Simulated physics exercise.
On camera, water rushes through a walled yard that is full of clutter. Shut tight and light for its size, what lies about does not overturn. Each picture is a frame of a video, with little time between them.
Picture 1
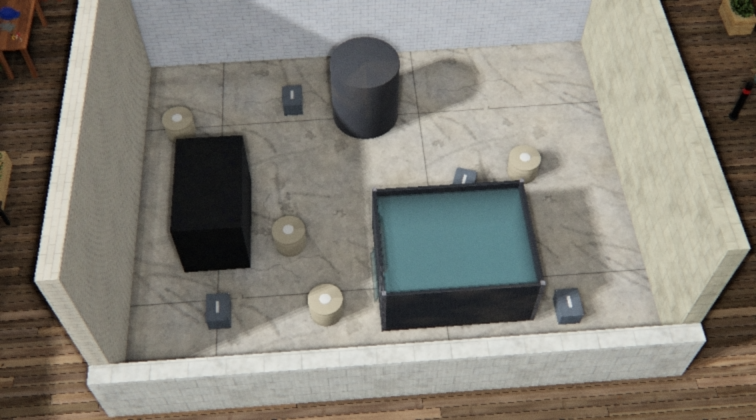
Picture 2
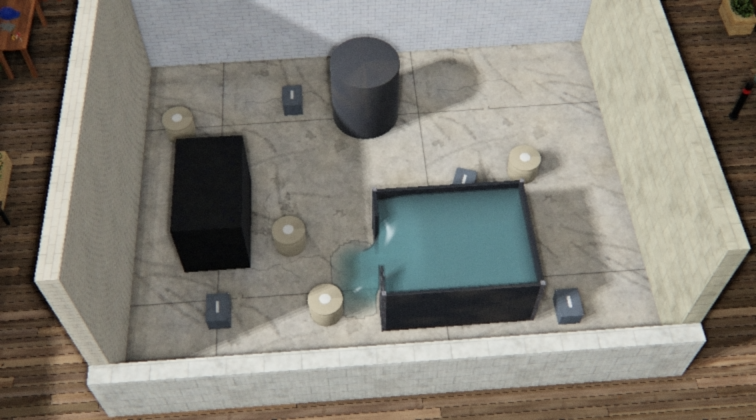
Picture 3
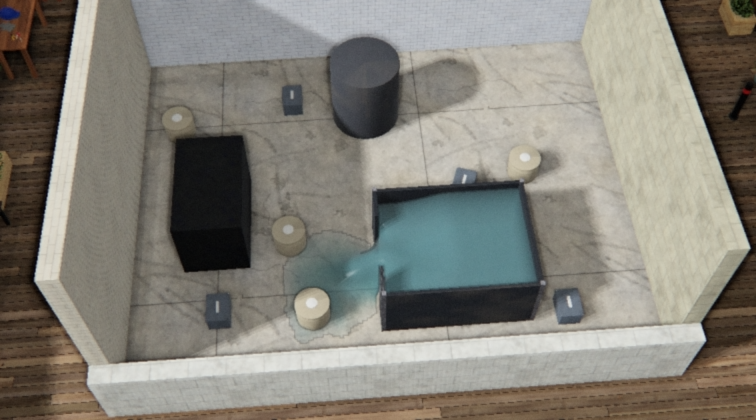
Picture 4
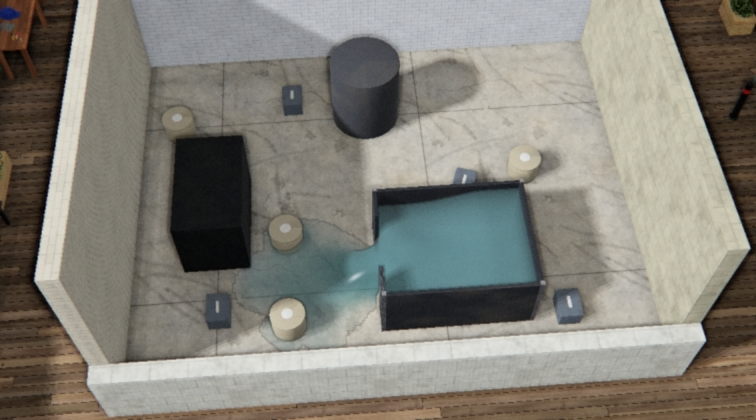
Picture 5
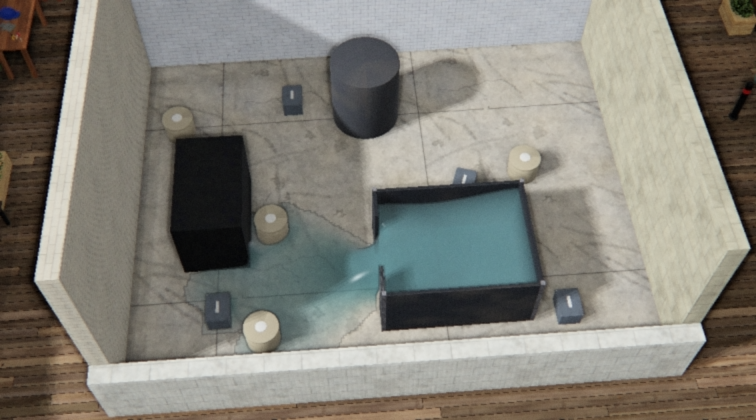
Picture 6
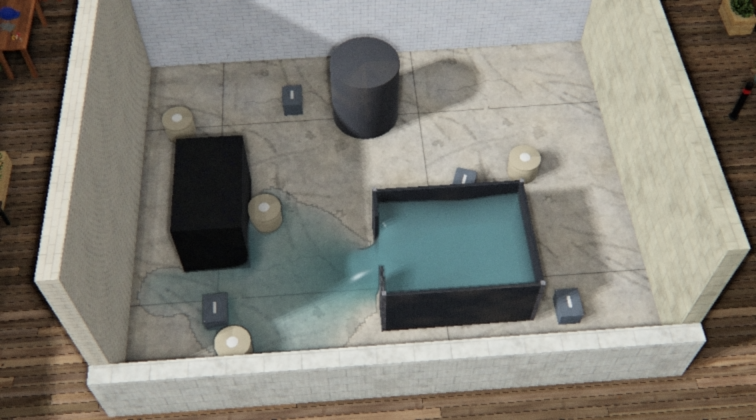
Teal water bursts through the left side of a dark-walled tank and spreads leftward over the marble floor of a pale-walled yard, seen from above by a still camera. It pushes a cream tub near the front wall left and toward the viewer, then nudges a second one left and back beside a tall black block. The dark cylinder behind, the other tubs and the small grey boxes barely move.
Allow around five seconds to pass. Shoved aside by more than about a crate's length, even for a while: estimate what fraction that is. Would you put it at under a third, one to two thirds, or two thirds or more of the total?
The part that gets shoved well aside lies in the middle band.
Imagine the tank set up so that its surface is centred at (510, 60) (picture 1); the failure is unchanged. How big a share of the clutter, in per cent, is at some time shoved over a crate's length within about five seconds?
Roughly 50 percent of them.
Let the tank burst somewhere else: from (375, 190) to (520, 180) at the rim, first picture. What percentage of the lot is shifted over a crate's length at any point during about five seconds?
Roughly 50 %.
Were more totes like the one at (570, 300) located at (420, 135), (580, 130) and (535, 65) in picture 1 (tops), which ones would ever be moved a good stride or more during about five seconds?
The answers, in order, are remains nearby, remains nearby and remains nearby.
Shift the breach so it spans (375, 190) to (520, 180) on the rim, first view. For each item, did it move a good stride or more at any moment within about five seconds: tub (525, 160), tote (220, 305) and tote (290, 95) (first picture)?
In the order asked: Goes the distance, then never gets that far, then goes the distance.
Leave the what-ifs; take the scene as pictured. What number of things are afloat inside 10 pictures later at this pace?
The answer is 3.
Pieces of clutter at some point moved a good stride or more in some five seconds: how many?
5 in all.
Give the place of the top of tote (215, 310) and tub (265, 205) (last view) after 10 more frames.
Approximately (132, 284) for one and (317, 94) for the other.
A moment on, 3 of 8 are well off their spots; 2 afloat.
Next, 3 of 8 are well off their spots; 3 afloat.
Later, 5 of 8 are well off their spots; 3 afloat.
In the end, 5 of 8 are well off their spots, and 5 have been at some point; 4 afloat.
